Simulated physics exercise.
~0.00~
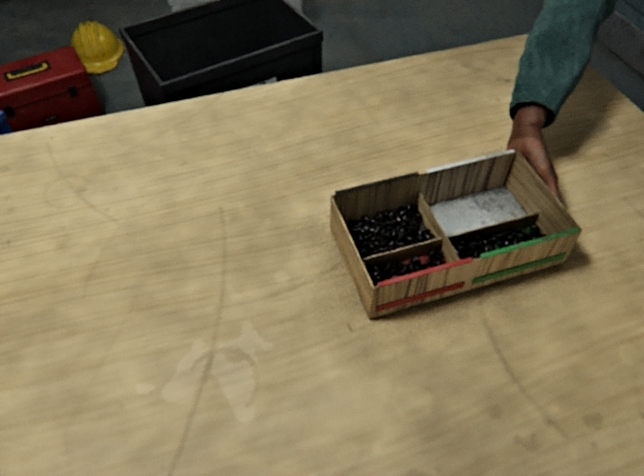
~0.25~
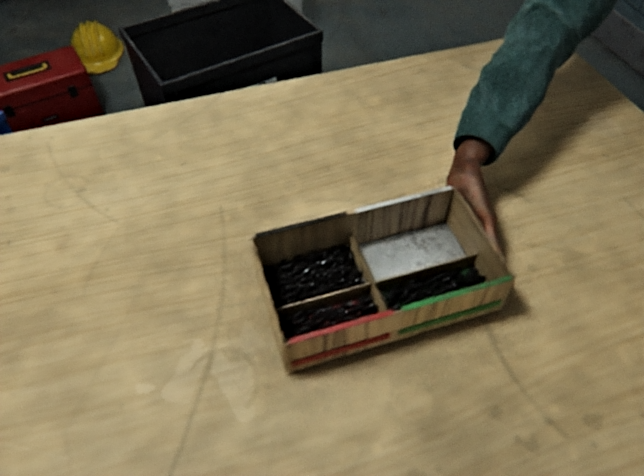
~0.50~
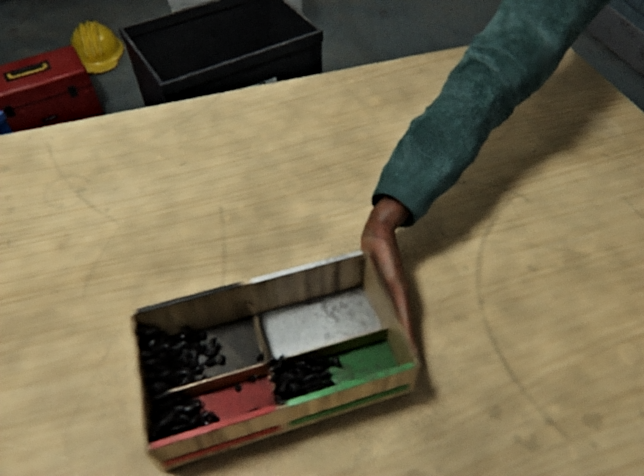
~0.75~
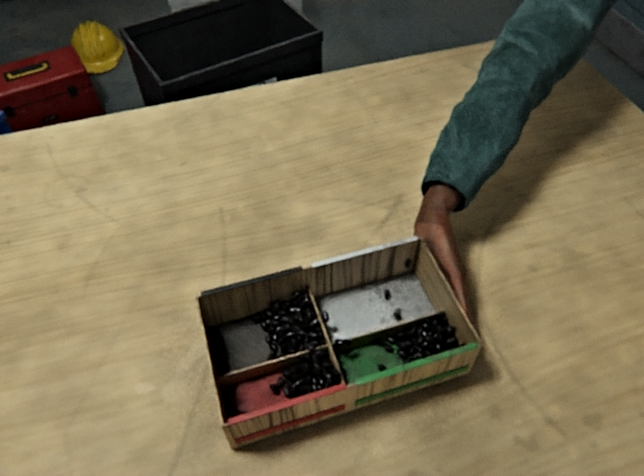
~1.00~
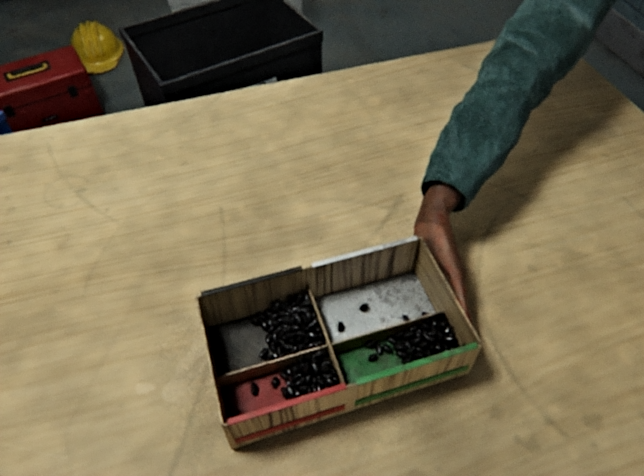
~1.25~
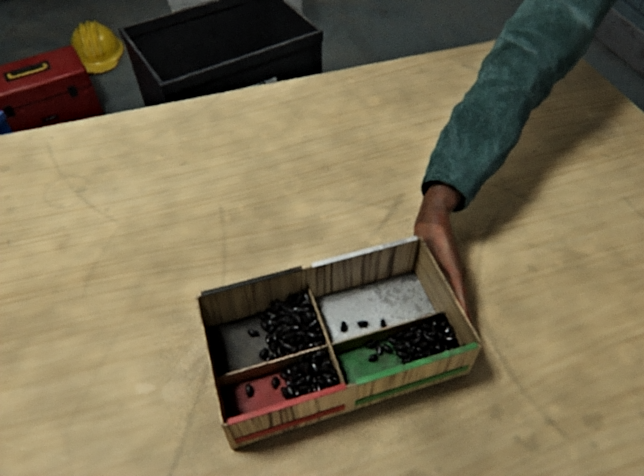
A wooden drawer tray of small black beans, divided into compartments with red, green, grey and white floors, sits on a pale tabletop, held at its right end by a hand in a teal sleeve. The hand slides it left and toward the viewer, the white compartment still empty. As it reaches its farthest point, the beans bunch toward the left, baring red and green floor. The hand then moves the tray a short way back right, and the beans shift right, a few landing in the white compartment. The tray stops, those strays settle, and most beans remain in the other three compartments.
